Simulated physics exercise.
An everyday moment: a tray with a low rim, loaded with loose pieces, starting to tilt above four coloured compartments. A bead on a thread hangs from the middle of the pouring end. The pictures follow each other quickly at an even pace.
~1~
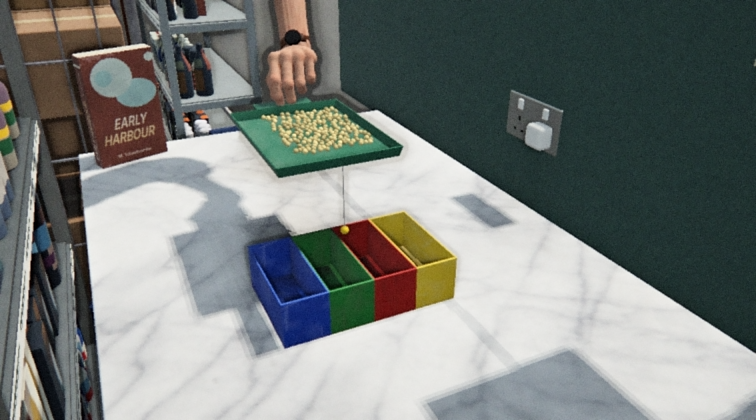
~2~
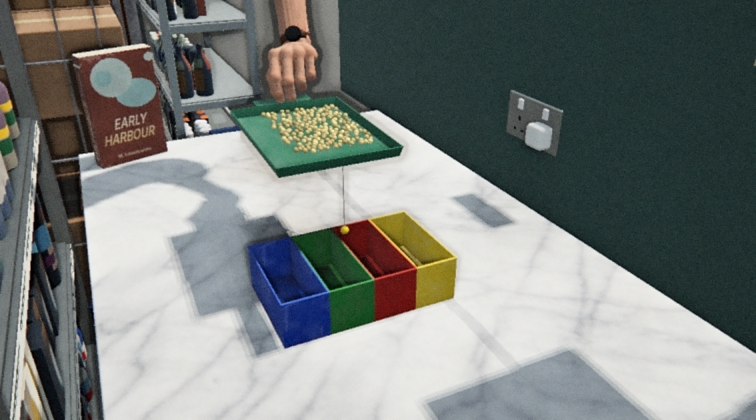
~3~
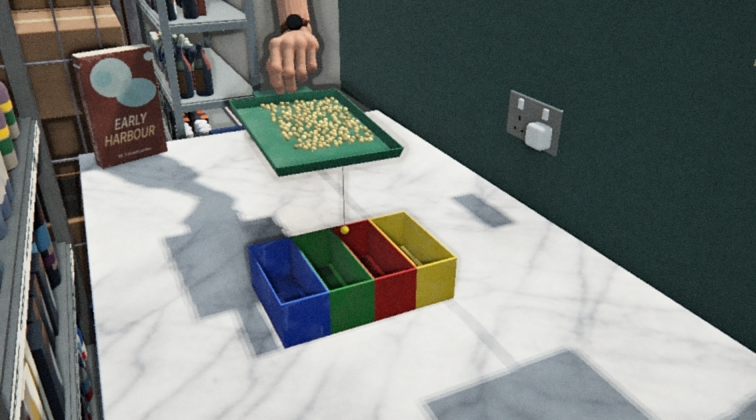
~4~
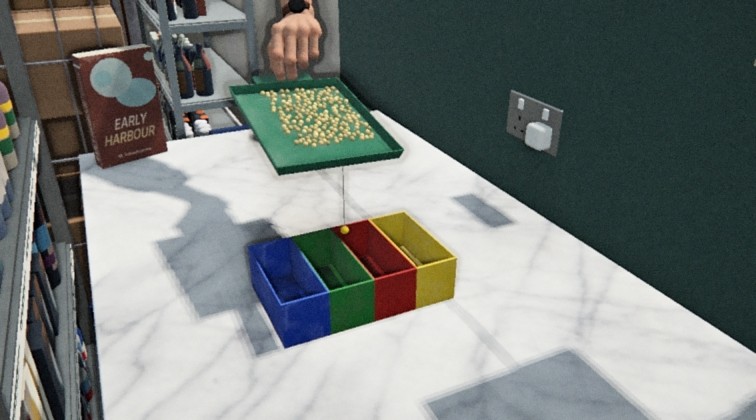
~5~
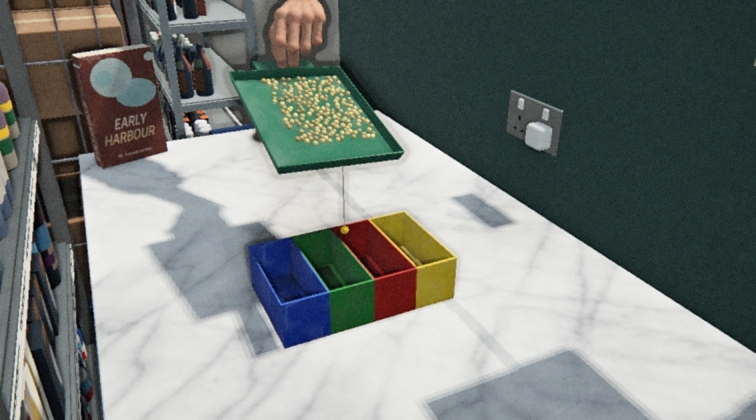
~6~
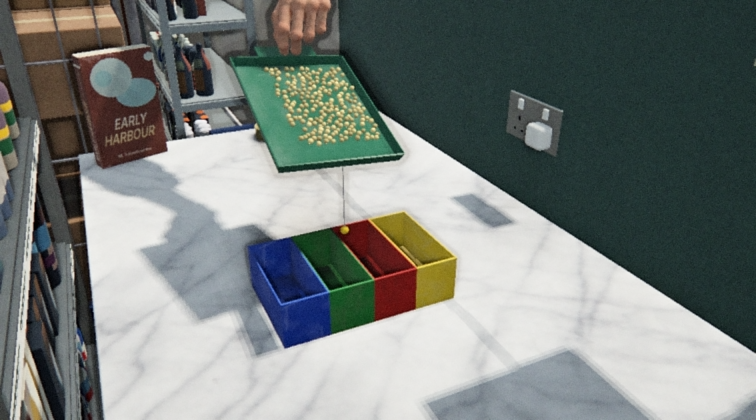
The footage shows a hand behind a green tray of soya beans above blue, green, red and yellow compartments; the tray starts level, then its far side rises, angling it toward the lower right corner as the beans shift.
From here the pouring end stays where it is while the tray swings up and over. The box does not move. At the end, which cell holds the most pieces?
The yellow cell gets the most.
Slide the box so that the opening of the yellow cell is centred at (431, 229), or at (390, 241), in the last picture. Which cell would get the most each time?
In turn: Red; the cell in yellow.
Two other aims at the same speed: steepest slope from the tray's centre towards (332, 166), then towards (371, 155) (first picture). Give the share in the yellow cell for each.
Roughly 10 per cent, and 90 per cent.
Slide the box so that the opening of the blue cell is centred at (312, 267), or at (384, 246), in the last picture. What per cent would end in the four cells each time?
About 100 and 90 per cent.
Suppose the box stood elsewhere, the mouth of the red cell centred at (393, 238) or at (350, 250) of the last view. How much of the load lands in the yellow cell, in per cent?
Roughly 10 per cent, and 60 per cent.
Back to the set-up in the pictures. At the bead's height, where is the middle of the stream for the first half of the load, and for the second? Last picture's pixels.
Around (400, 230) and then (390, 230).
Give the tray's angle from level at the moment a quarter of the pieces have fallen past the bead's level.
Around 70° of tilt.
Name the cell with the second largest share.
The runner-up: That red cell.
Soon, tray tipped steeply; about two thirds on the tray; about a quarter in the yellow cell; a small part in the red cell; a stray few in the green cell; a small part falling or outside the box.
A while on, tray tipped past a quarter turn; a stray few on the tray; about half in the yellow cell; about a third in the red cell; a stray few in the green cell; a small part falling or outside the box.
Towards the end, tray tipped past a quarter turn; about two thirds in the yellow cell; about a third in the red cell; a stray few in the green cell; a stray few falling or outside the box.
Finally, tray tipped past a quarter turn; about two thirds in the yellow cell; about a third in the red cell; a stray few in the green cell; none in the blue cell; a stray few outside the box.
